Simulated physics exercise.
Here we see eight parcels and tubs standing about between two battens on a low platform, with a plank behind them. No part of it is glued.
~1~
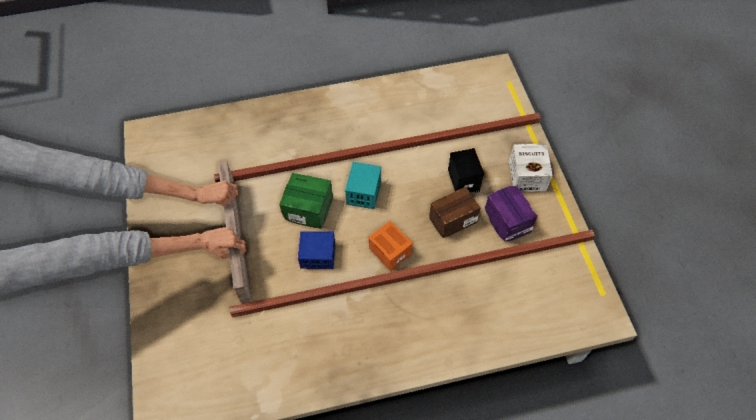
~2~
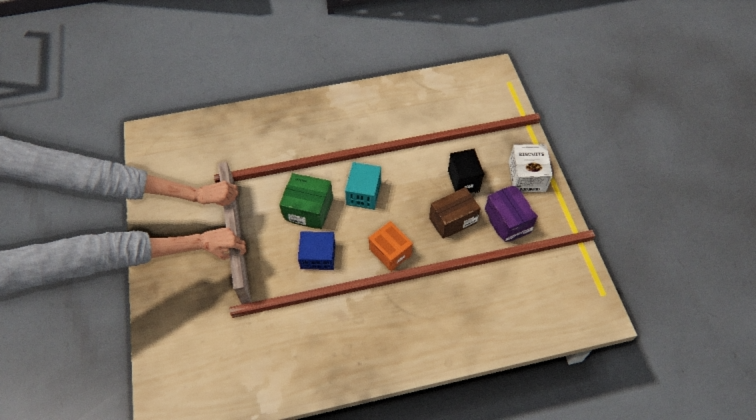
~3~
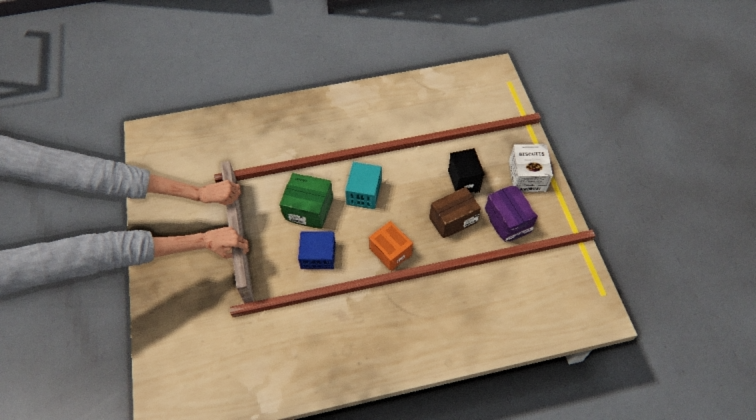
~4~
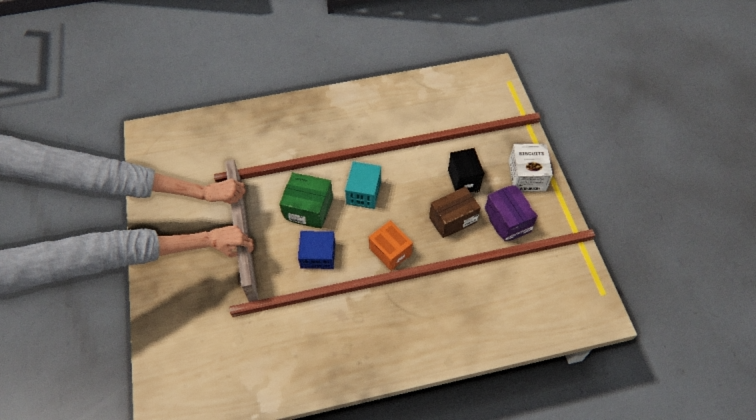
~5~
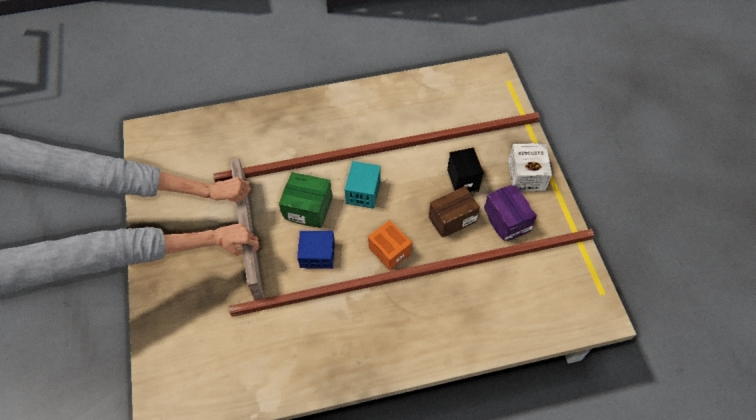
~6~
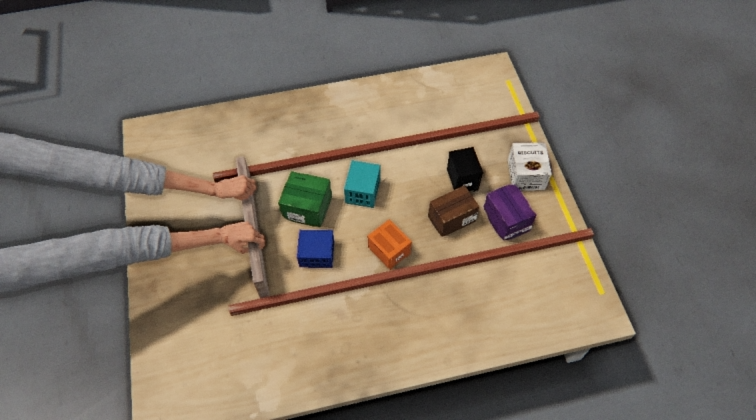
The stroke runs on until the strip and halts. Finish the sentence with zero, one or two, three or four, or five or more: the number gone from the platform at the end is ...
The number gone from the platform at the end is five or more.
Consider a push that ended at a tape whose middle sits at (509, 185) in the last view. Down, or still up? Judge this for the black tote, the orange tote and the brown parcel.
The black tote goes down, while the orange tote keeps its spot and the brown parcel keeps its spot.
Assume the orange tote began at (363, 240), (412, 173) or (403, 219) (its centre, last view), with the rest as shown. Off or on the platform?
Spot by spot: It ends up off; it ends up off; it ends up off.
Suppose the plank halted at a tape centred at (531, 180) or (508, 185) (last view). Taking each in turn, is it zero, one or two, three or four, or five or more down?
For the first place 5 or more, for the second either three or four.
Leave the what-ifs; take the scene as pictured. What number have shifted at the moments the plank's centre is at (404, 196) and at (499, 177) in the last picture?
First 7, after that 8.
Soon after, none off yet; white box at rest near (529, 167); purple box at rest near (509, 212); black tote at rest near (464, 171).
Then, none off yet; white box moving near (531, 166); purple box moved a little near (516, 208); black tote moved about its own width near (499, 160).
Further on, one off so far; white box on the ground near (587, 240); purple box moved well along near (583, 192); black tote tipped a little near (572, 148).
At rest, the number that fall off is five or more; fallen, green parcel, blue crate, turquoise crate, orange tote, brown parcel, black tote, purple box and white box.
